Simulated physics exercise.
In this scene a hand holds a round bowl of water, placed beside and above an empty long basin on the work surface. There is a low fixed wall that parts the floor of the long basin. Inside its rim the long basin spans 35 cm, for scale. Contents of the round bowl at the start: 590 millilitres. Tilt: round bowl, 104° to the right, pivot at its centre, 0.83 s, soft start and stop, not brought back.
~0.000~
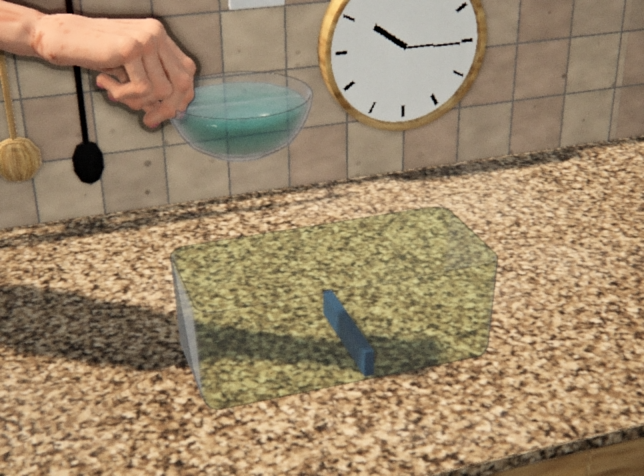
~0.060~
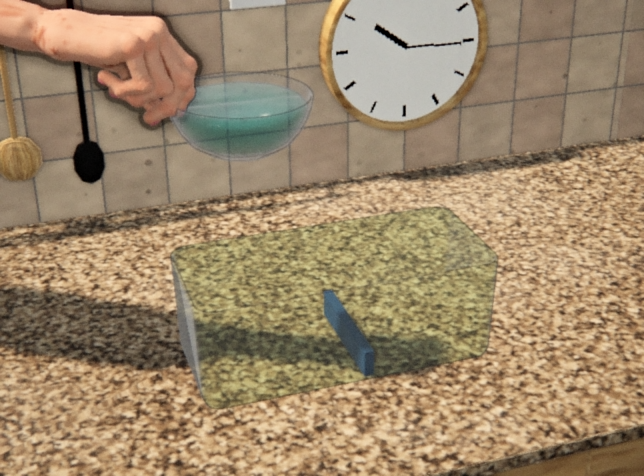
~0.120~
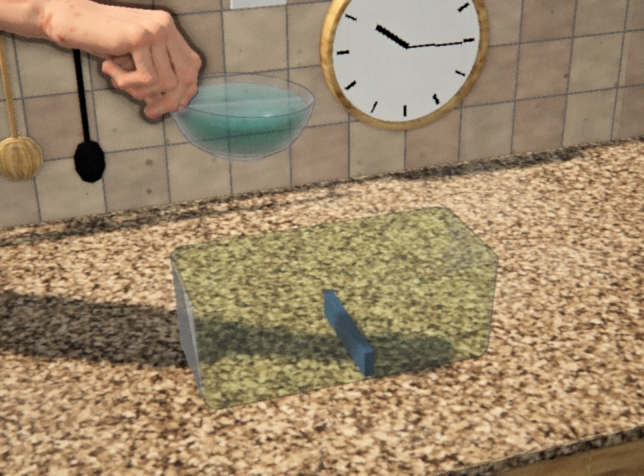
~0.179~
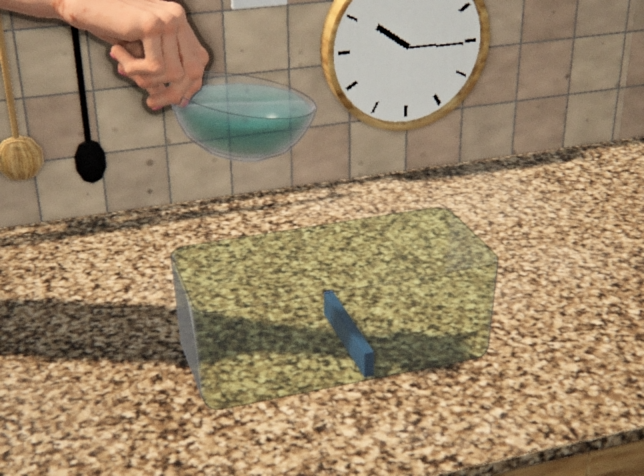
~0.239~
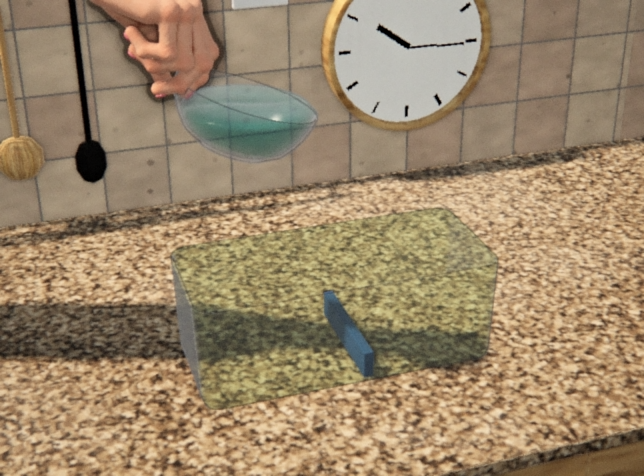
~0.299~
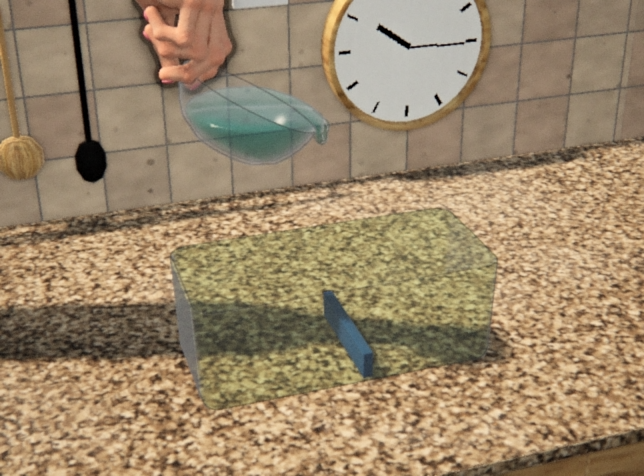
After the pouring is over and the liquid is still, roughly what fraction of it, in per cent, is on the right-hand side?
Roughly 72 out of 100 parts.
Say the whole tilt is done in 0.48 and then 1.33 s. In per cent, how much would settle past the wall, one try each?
60 per cent first, 75 per cent second.
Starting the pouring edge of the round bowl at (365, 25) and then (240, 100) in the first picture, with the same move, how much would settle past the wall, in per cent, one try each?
In order, 80 and 10 per cent.
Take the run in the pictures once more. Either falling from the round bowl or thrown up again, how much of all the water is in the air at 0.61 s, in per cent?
Roughly 42 percent.
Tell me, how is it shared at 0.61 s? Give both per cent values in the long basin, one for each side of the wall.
Left roughly 2 per cent, right roughly 48.
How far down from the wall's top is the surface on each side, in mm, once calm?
For the left, around 28 mm; for the right, around 16 mm.
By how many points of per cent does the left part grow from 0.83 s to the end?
Roughly 2 percent.
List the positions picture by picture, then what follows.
In the first frame, tilt 0°; pouring edge (308, 88); surface from (170, 109) to (303, 93); the long basin's rim runs from (182, 282) to (472, 233); the wall's top is at (348, 321).
In the second frame, tilt 1°; pouring edge (309, 89); surface from (171, 108) to (304, 94).
In the third frame, tilt 5°; pouring edge (311, 94); surface from (172, 107) to (305, 96).
In the fourth frame, tilt 12°; pouring edge (312, 102); surface from (176, 105) to (308, 98).
In the fifth frame, tilt 20°; pouring edge (313, 113); surface from (180, 106) to (309, 104); 3 per cent is over the edge.
In the sixth frame, tilt 30°; pouring edge (311, 125); surface from (183, 109) to (304, 115); 11 per cent is over the edge.
Then, 0.61 s in, the tilt is 87° and 10 per cent is still to pour, 2 is left of the wall and 47 right of it.
Then, 0.83 s in, the tilt is 104° and 0 per cent is still to pour, 25 is left of the wall and 72 right of it.
Then, 1.07 s in, the tilt is 104° and 0 per cent is still to pour, 27 is left of the wall and 72 right of it.
Then, 1.33 s in, the tilt is 104° and 0 per cent is still to pour, 27 is left of the wall and 72 right of it.
Finally, 27 per cent lies left of the wall, 72 right of it and 1 outside.
